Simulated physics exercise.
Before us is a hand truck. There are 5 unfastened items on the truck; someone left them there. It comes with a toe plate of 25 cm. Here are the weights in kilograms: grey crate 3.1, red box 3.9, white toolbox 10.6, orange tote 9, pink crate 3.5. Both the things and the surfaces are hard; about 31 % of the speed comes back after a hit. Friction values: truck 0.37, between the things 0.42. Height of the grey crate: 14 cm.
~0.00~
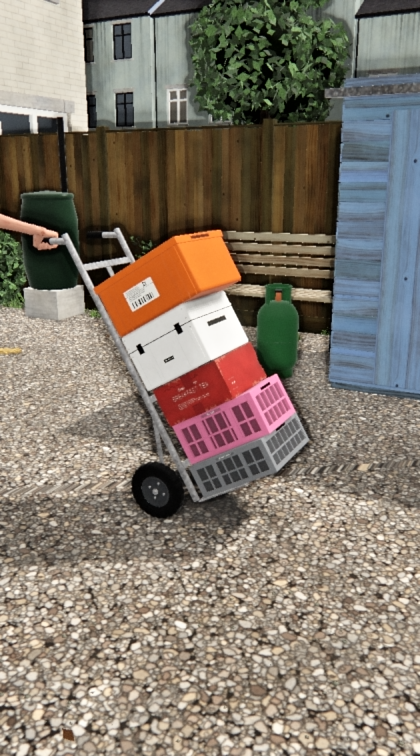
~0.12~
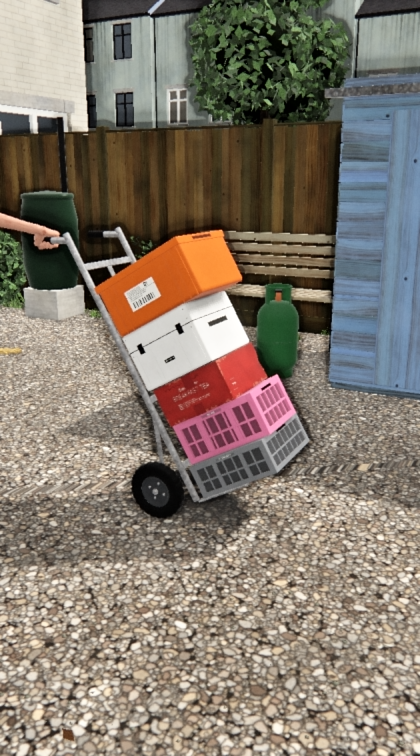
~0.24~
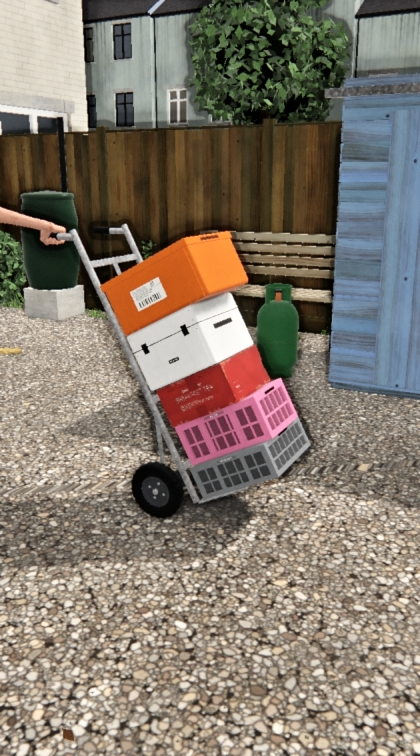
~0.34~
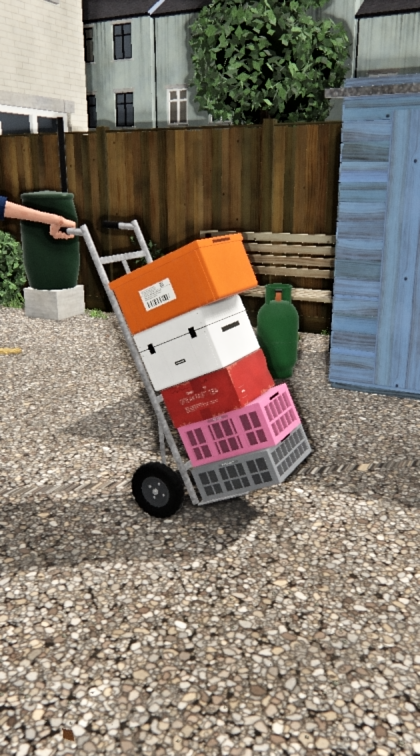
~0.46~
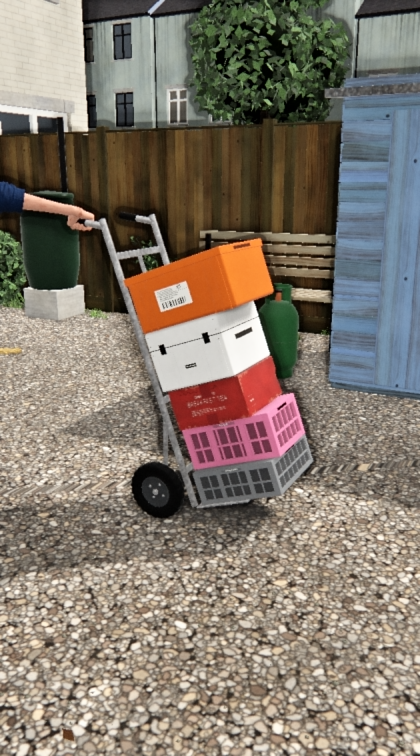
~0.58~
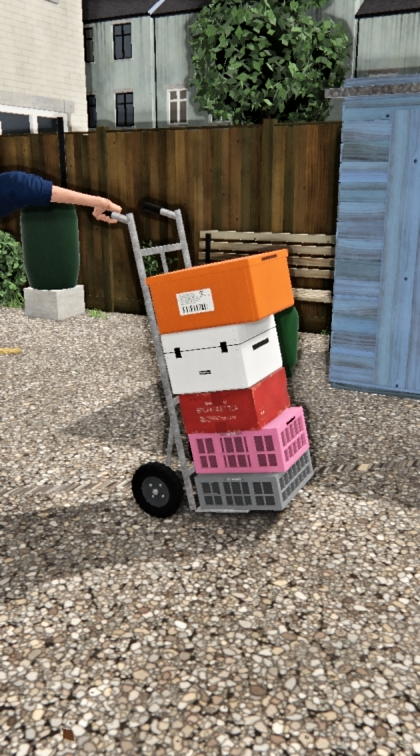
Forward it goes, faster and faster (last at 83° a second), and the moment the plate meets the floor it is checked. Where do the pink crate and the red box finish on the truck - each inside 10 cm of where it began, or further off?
Pink crate ends further off; red box ends further off.
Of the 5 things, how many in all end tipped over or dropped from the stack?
The answer: 5.
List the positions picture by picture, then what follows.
In the first picture, 30° short of upright; pink crate (234, 419); red box (211, 384).
In the second picture, 30° short of upright; orange tote (171, 284); grey crate (250, 454).
In the third picture, 28° short of upright; white toolbox (192, 341); orange tote (177, 284).
In the fourth picture, 25° short of upright; grey crate (253, 461); white toolbox (198, 342).
In the fifth picture, 20° short of upright; orange tote (201, 286); grey crate (254, 467).
In the sixth picture, 13° short of upright; pink crate (249, 440); red box (236, 400).
Around 1.58 s, truck upright; orange tote now dropped from the stack; red box tipped 35° against what carries it near (315, 420); pink crate tipped 35° against what carries it near (294, 454).
Around 2.08 s, truck upright; red box and white toolbox now dropped from the stack; pink crate on its side near (351, 485); grey crate on its side.
Finally (3.8 s), dropped from the stack, red box, white toolbox and orange tote; on their side or leaning hard on the truck, grey crate and pink crate. Final places as that camera would see them, pink crate near (354, 487), red box near (413, 508).
